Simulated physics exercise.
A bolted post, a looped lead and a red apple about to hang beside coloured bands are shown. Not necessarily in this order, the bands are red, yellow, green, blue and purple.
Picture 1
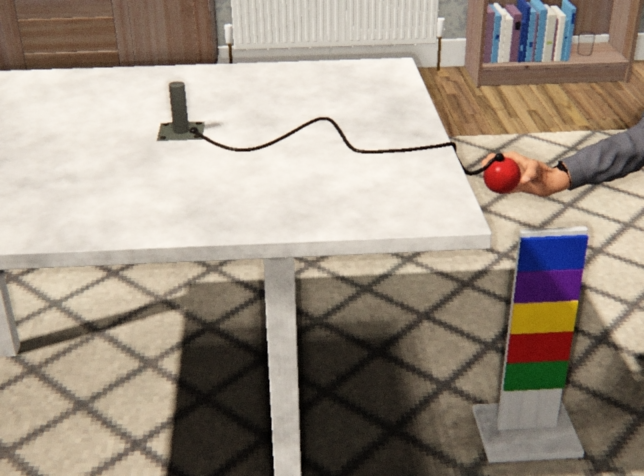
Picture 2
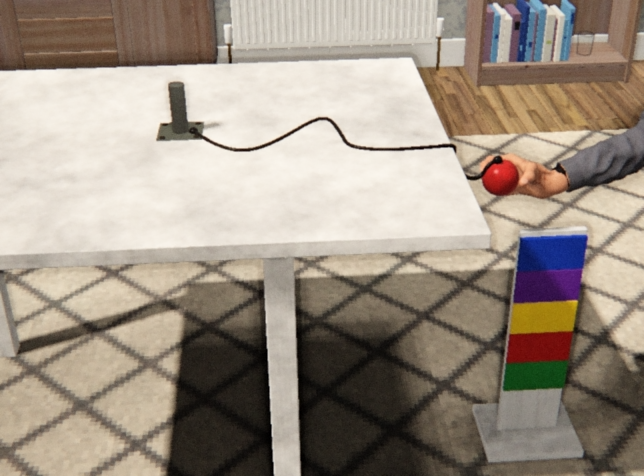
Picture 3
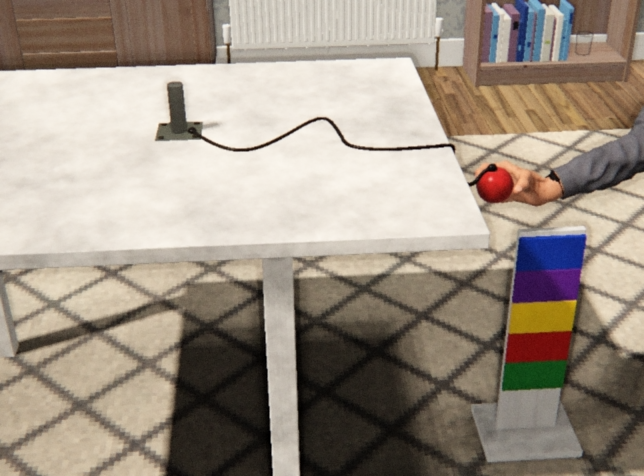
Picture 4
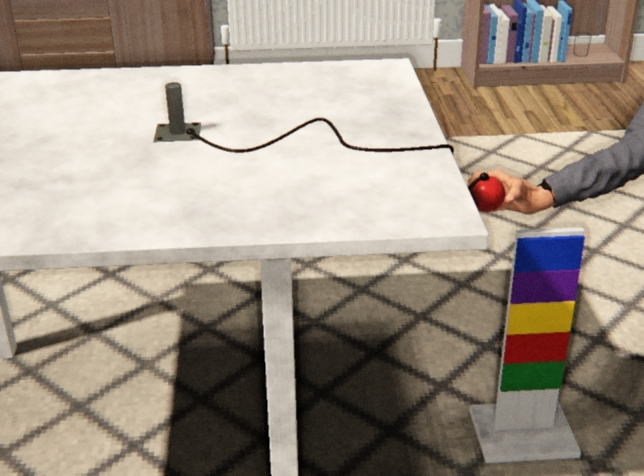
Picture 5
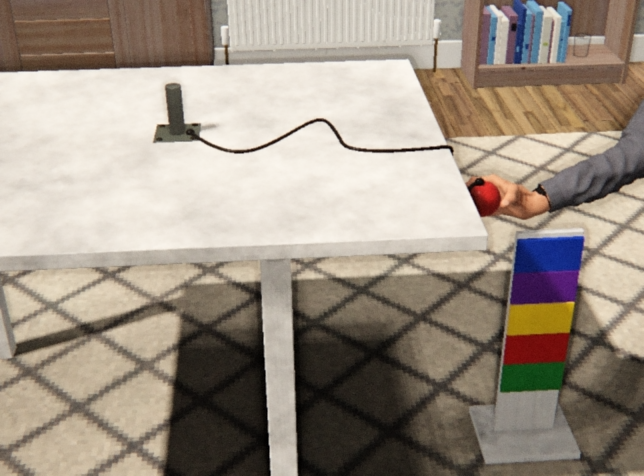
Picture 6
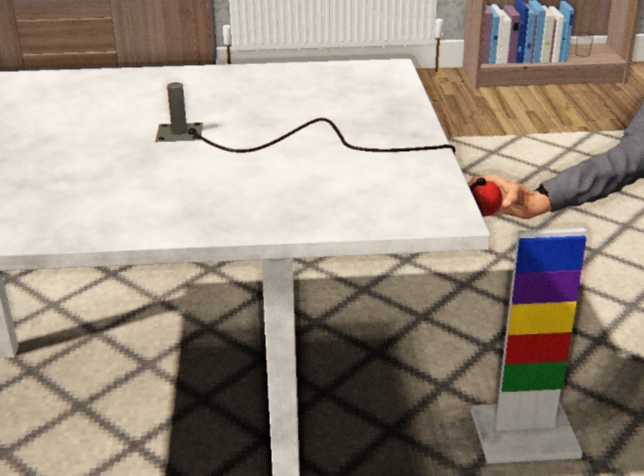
In a room with a patterned rug, a hand holds a red ball-like object by a pale table's edge, near a dark cord and a colour-banded stand, and shifts it slightly down and left while the cord barely moves.
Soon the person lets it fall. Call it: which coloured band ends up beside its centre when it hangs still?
Yellow, beside its centre.
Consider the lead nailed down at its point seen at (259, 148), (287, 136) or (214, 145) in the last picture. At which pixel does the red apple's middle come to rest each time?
It ends up near (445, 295) the first time, (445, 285) the second and (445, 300) the third.
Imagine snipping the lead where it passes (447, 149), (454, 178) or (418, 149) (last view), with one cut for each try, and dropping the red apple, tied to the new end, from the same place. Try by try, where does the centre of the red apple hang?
(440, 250), (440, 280), (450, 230).
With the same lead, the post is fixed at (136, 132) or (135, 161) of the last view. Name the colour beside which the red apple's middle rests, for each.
One after the other, purple; purple.
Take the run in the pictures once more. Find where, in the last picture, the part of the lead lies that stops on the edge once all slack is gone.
That spot is near (345, 144).
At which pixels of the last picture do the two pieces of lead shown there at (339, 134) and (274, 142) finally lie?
(419, 134) and (304, 133).
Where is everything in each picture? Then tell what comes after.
In the first picture, red apple (502, 175); blue (553, 255); purple (549, 287); yellow (544, 319); red (540, 348); green (536, 377).
In the second picture, red apple (500, 177); lead through (216, 144) (280, 139) (330, 121) (367, 149) (446, 147).
In the third picture, red apple (495, 185).
In the fourth picture, red apple (487, 194); lead through (213, 145) (277, 140) (327, 122) (364, 150) (443, 147).
In the fifth picture, red apple (482, 199).
In the sixth picture, red apple (484, 199); lead through (214, 145) (279, 140) (329, 122) (366, 150) (445, 148).
Soon after, apple near (462, 315); level with yellow.
Then, apple near (409, 297); level with yellow.
Further on, apple near (446, 313); level with yellow.
At rest, apple near (439, 312); level with yellow. At yellow.
